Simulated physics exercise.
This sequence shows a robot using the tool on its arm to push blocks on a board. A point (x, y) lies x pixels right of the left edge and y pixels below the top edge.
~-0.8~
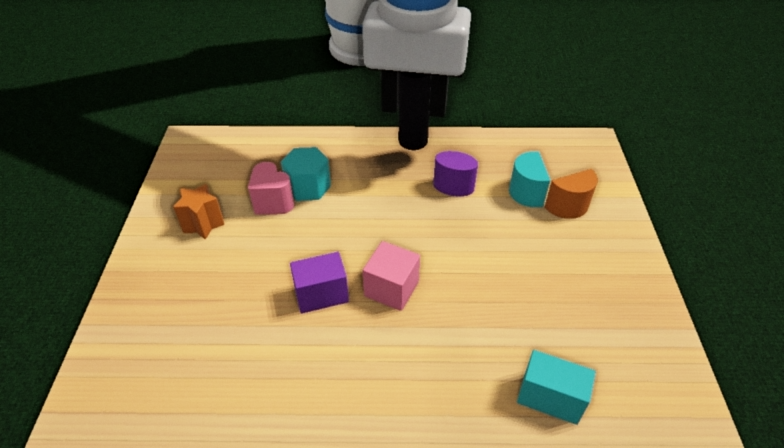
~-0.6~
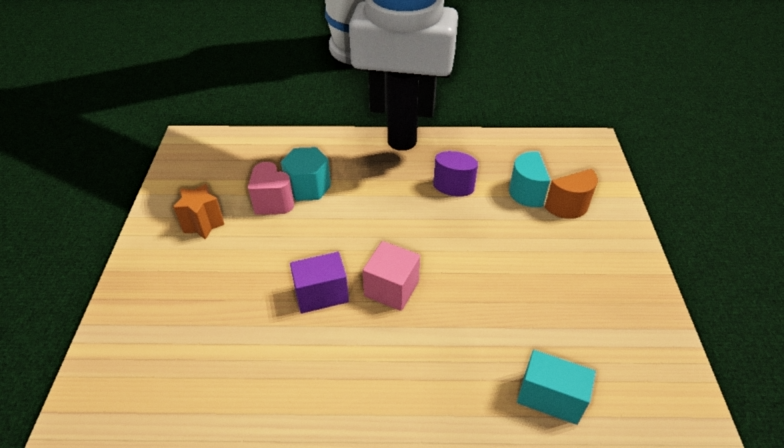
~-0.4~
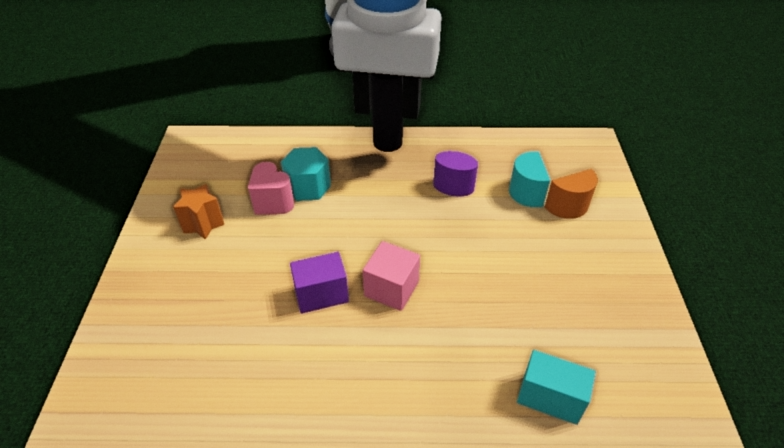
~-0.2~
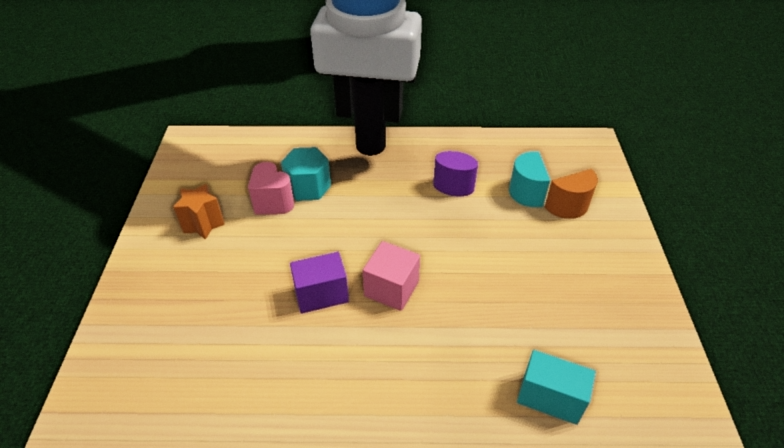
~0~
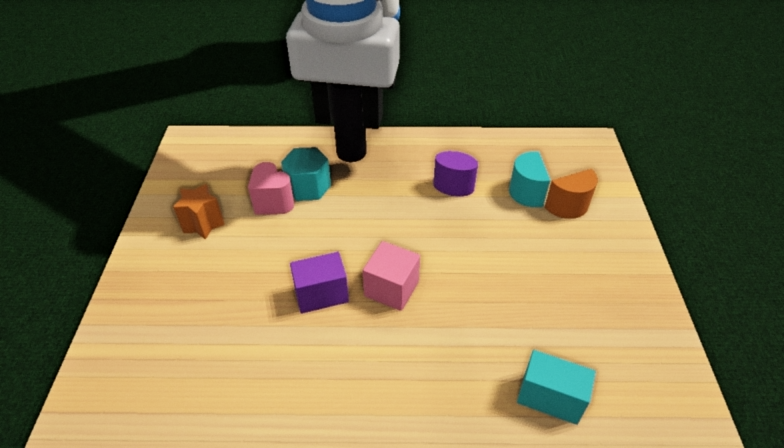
Robot arm with a black tool sliding slowly left along the far edge of a wooden board, the colourful blocks staying still.
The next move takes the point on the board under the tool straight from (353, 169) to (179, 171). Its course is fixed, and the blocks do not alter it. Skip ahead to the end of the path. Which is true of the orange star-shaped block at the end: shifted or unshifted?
It gets no push and keeps its place.
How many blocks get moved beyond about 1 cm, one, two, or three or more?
Going by the path, two blocks will move.
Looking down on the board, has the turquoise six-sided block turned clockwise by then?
I believe not.
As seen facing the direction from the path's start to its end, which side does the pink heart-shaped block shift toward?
The answer is left: Facing from the path's start to its end, that's where the pink heart-shaped block shifts.
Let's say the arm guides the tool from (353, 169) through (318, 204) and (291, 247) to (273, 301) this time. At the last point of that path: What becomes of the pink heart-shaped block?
Here's my answer: The pink heart-shaped block gets displaced.
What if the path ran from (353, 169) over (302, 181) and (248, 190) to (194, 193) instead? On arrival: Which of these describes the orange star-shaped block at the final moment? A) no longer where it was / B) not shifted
A (no longer where it was)
The first path, step by step. One third of the way, tool at (292, 154); pink heart-shaped block at (253, 187); turquoise six-sided block at (278, 167), turned 55° anticlockwise.
Two thirds of the way, tool at (232, 154); pink heart-shaped block at (253, 188); turquoise six-sided block at (277, 167), turned 55° anticlockwise.
At the end, tool at (174, 155); orange star-shaped block still; pink heart-shaped block at (253, 188); turquoise six-sided block at (277, 167), turned 55° anticlockwise.
